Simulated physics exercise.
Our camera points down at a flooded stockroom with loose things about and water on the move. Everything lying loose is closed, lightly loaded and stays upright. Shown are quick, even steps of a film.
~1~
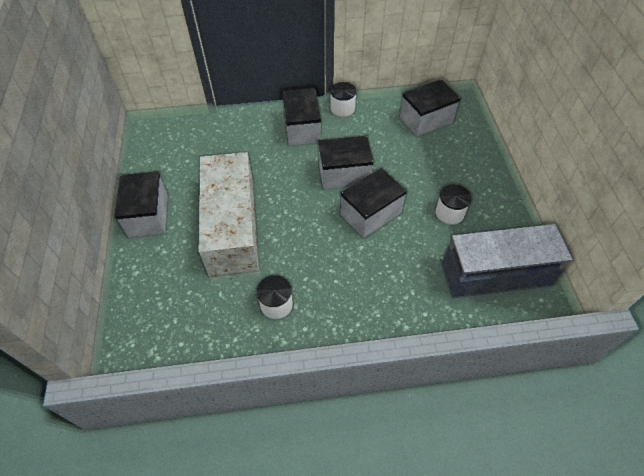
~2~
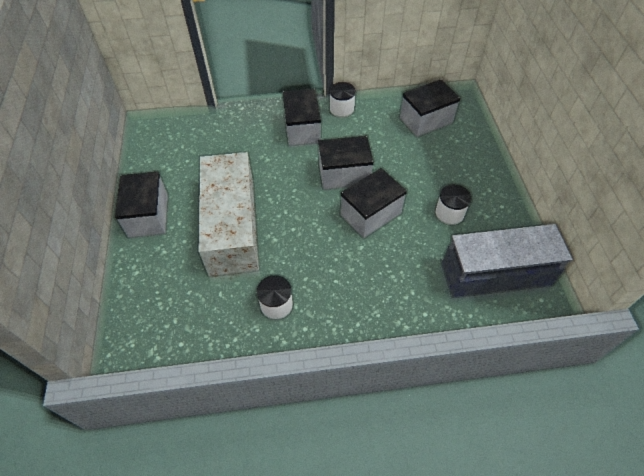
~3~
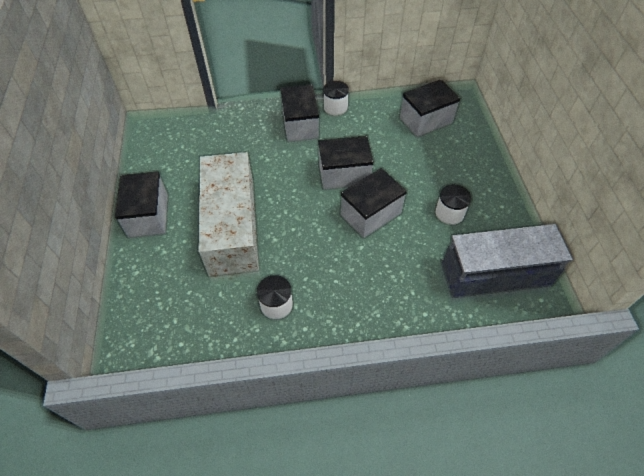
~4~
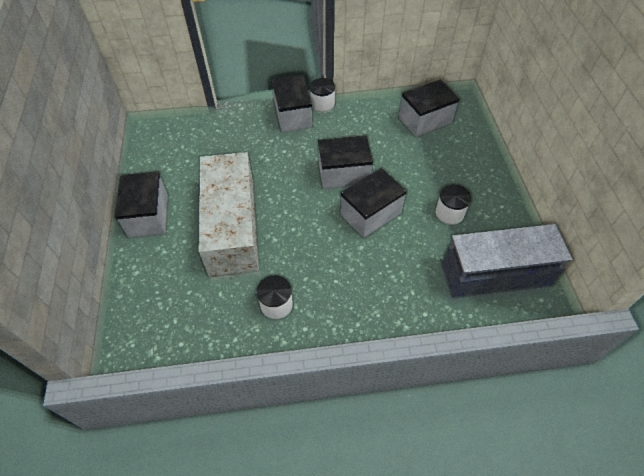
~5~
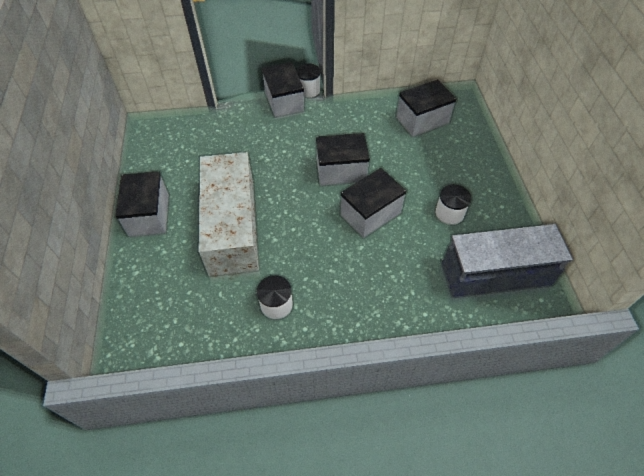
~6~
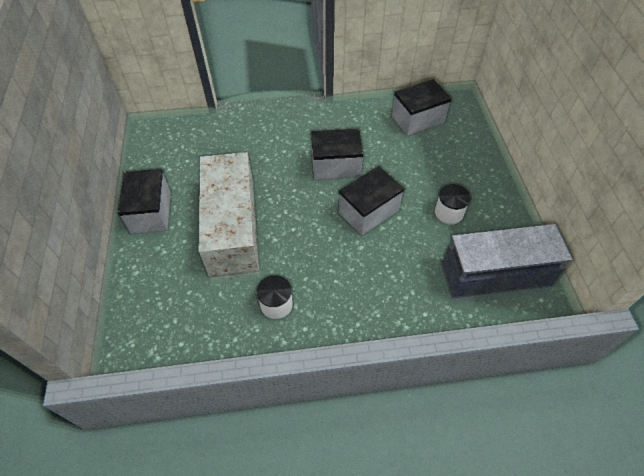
In the video, a dark door at the back of a flooded, walled room opens, then a dark-topped box and a small round container drift left to the doorway and leave view, while a few other boxes shift slightly.
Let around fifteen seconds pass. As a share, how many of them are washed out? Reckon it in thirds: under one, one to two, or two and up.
Two and up, in thirds.
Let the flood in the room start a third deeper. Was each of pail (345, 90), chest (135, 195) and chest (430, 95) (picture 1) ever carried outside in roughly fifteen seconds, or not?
Ordered answer: Flushed away; flushed away; flushed away.
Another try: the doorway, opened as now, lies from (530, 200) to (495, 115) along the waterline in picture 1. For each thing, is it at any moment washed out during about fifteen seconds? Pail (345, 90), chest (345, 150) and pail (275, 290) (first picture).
Each in turn: Exits, exits, never leaves.
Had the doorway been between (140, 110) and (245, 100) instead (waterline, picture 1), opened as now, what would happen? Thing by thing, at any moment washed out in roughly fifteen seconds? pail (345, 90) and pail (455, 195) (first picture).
Going in order, the first is lost through the gap and the second is remaining.
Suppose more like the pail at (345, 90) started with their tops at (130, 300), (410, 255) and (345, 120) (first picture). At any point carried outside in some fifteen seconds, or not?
Lab note - results by position: Retained, retained, exited.
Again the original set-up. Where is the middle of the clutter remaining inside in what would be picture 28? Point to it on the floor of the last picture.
Roughly at (299, 161).
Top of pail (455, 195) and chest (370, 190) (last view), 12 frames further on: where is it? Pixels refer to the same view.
First top about at (428, 175); second top about at (328, 139).
A moment on, 2 of 8 are out; 6 afloat.
Next, 3 of 8 are out; 5 afloat.
Later, 4 of 8 are out; 4 afloat.
In the end, 6 of 8 are out; 2 afloat.
